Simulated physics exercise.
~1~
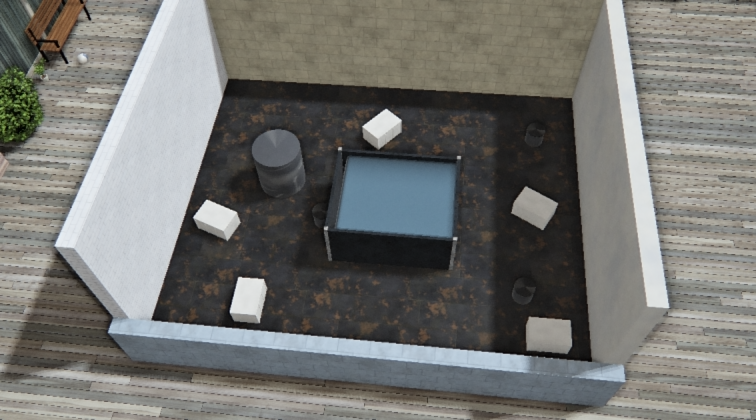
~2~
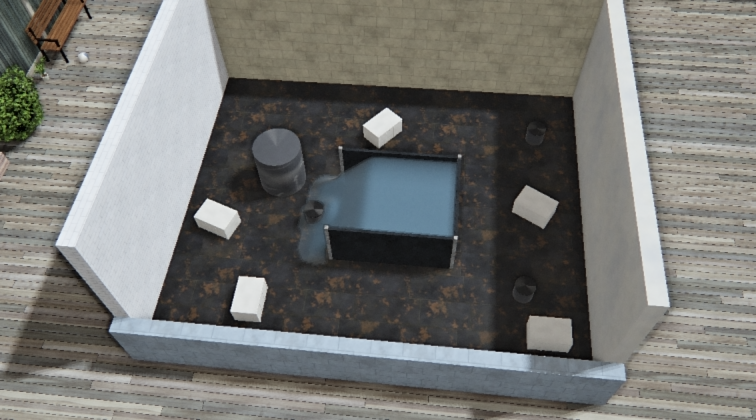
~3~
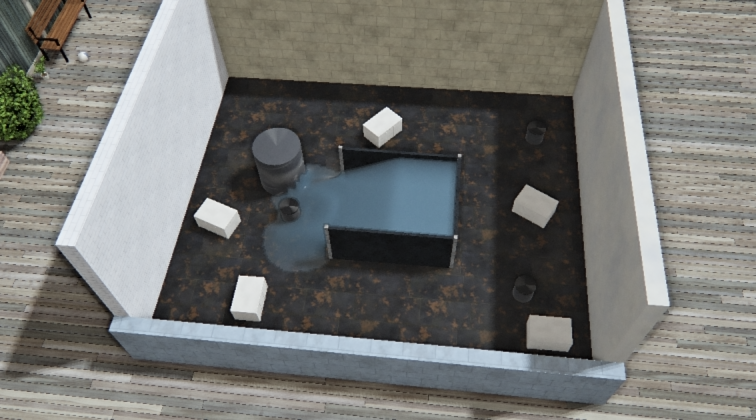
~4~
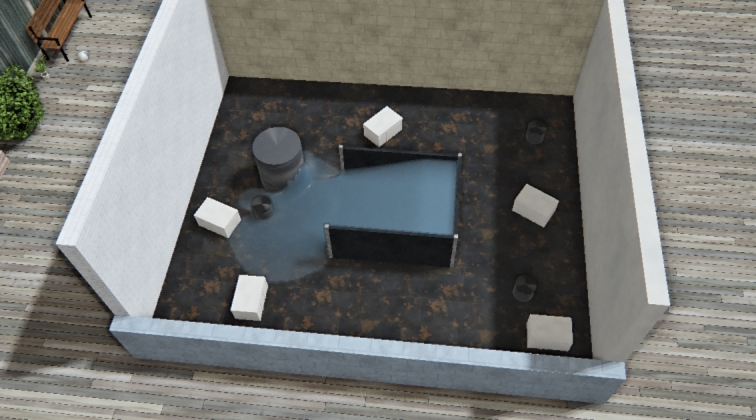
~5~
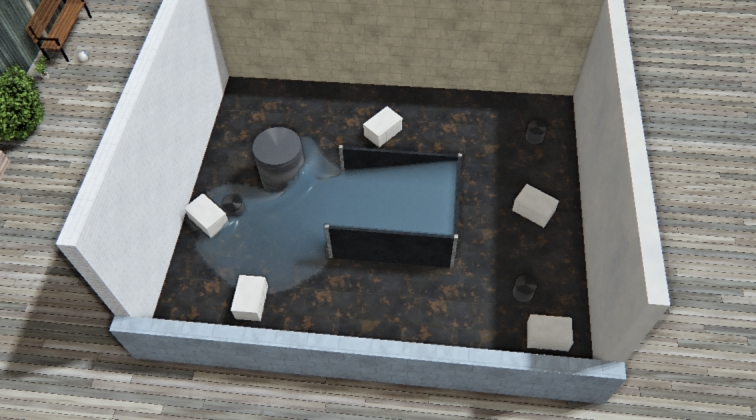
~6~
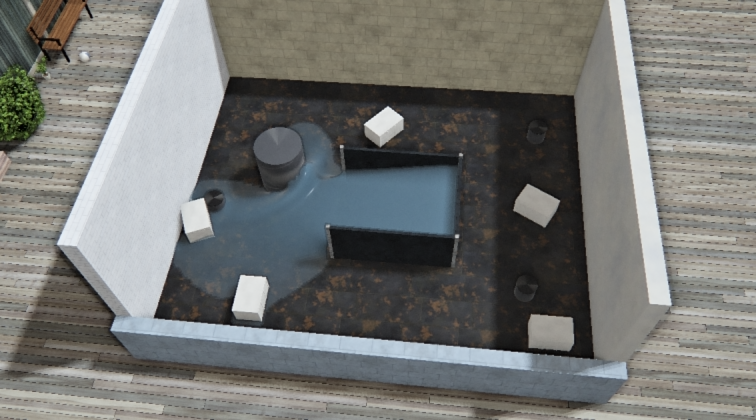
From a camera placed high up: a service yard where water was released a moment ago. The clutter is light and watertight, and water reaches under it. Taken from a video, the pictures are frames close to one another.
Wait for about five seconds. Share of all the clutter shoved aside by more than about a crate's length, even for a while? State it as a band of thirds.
Within the middle band.
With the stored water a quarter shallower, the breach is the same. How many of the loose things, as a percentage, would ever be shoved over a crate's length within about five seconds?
Close to 40 % of the lot.
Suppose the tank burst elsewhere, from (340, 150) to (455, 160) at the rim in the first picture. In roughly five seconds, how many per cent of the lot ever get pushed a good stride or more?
By my reckoning, around 90 percent.
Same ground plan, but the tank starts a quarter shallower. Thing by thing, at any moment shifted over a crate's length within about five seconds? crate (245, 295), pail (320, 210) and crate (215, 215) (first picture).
Taking each in turn, the answer is did it, did it, did it.
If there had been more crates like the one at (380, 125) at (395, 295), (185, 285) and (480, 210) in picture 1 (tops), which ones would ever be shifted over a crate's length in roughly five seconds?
Here's the rundown: Sent far off, sent far off, and finally never gets far.
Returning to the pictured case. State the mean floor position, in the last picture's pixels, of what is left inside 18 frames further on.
Roughly (431, 219).
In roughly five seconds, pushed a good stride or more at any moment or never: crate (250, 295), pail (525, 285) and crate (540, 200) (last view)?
In that order: Pushed that far, moved that far, under that.
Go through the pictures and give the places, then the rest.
The first picture shows a pail at (322, 211) rests on the ground; a crate at (215, 215) rests on the ground; 0 of 8 have shifted.
The second picture shows a pail at (314, 209), on the bottom, close to its start; a crate at (216, 214), on the bottom; 1 of 8 have shifted.
The third picture shows a pail at (289, 206) rests on the ground, a stride from its start; a crate at (216, 213), on the bottom; 1 of 8 have shifted.
The fourth picture shows a pail at (262, 204), on the bottom, a stride from its start; a crate at (216, 213) rests on the ground; 1 of 8 have shifted.
The fifth picture shows a pail at (232, 203) rests on the ground, far from its start; a crate at (205, 211) rests on the ground, close to its start; 2 of 8 have shifted.
The sixth picture shows a pail at (214, 198), on the bottom, far from its start; a crate at (195, 215) rests on the ground, a stride from its start; 2 of 8 have shifted.
A moment on, 2 of 8 are well off their spots; 2 afloat.
Next, 2 of 8 are well off their spots; 2 afloat.
Later, 3 of 8 are well off their spots; 3 afloat.
In the end, 5 of 8 are well off their spots, and 5 have been at some point; 6 afloat.
